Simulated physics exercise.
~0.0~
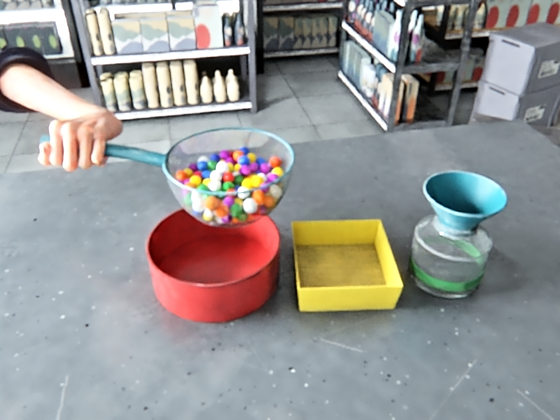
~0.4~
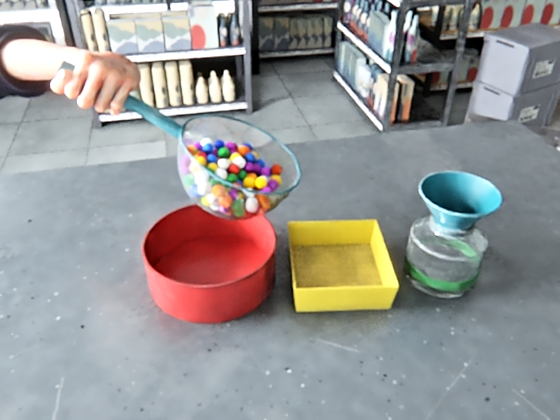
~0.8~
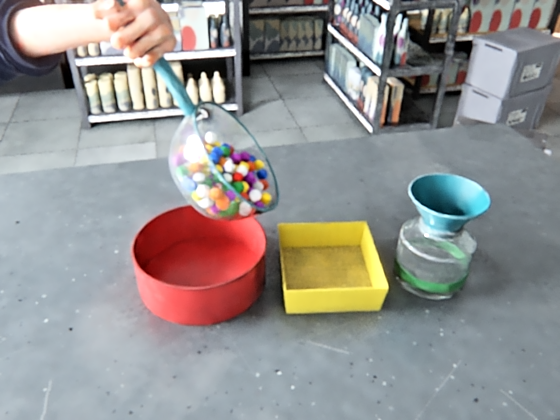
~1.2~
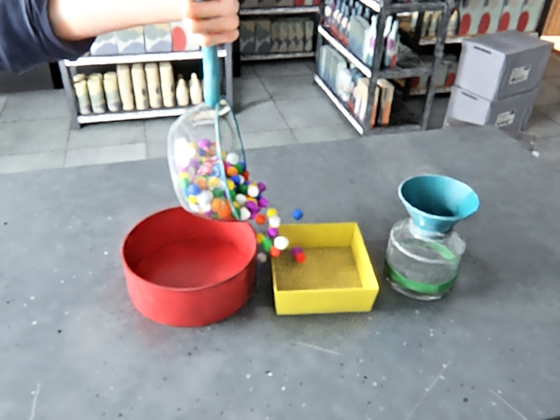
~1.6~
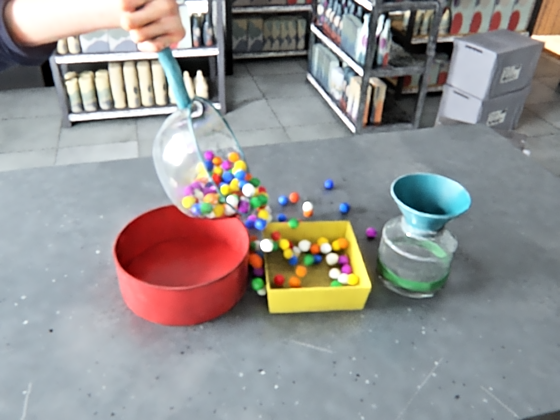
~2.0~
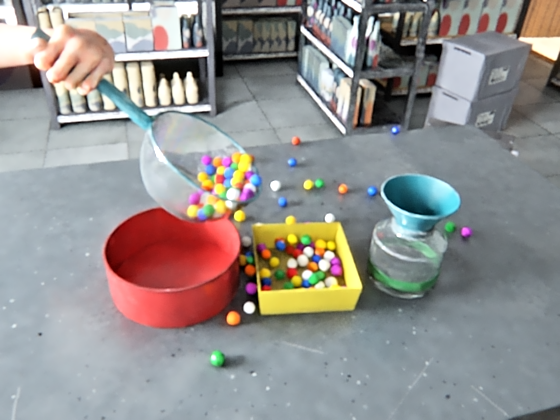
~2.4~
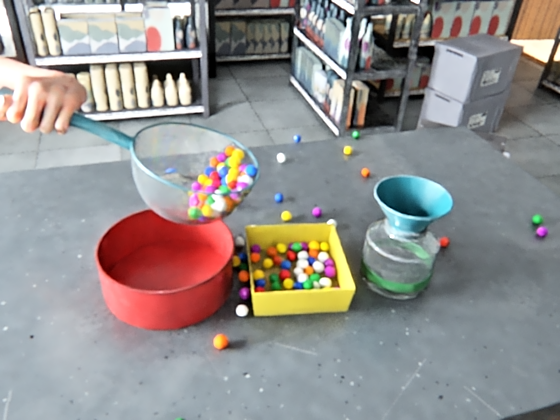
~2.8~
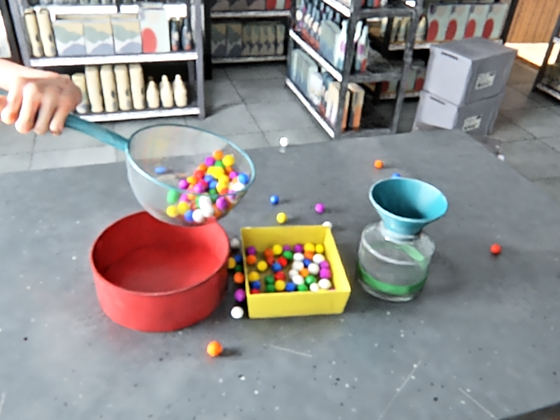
On a gray table, a hand tips colorful balls from a bowl, filling a yellow tin and scattering some.
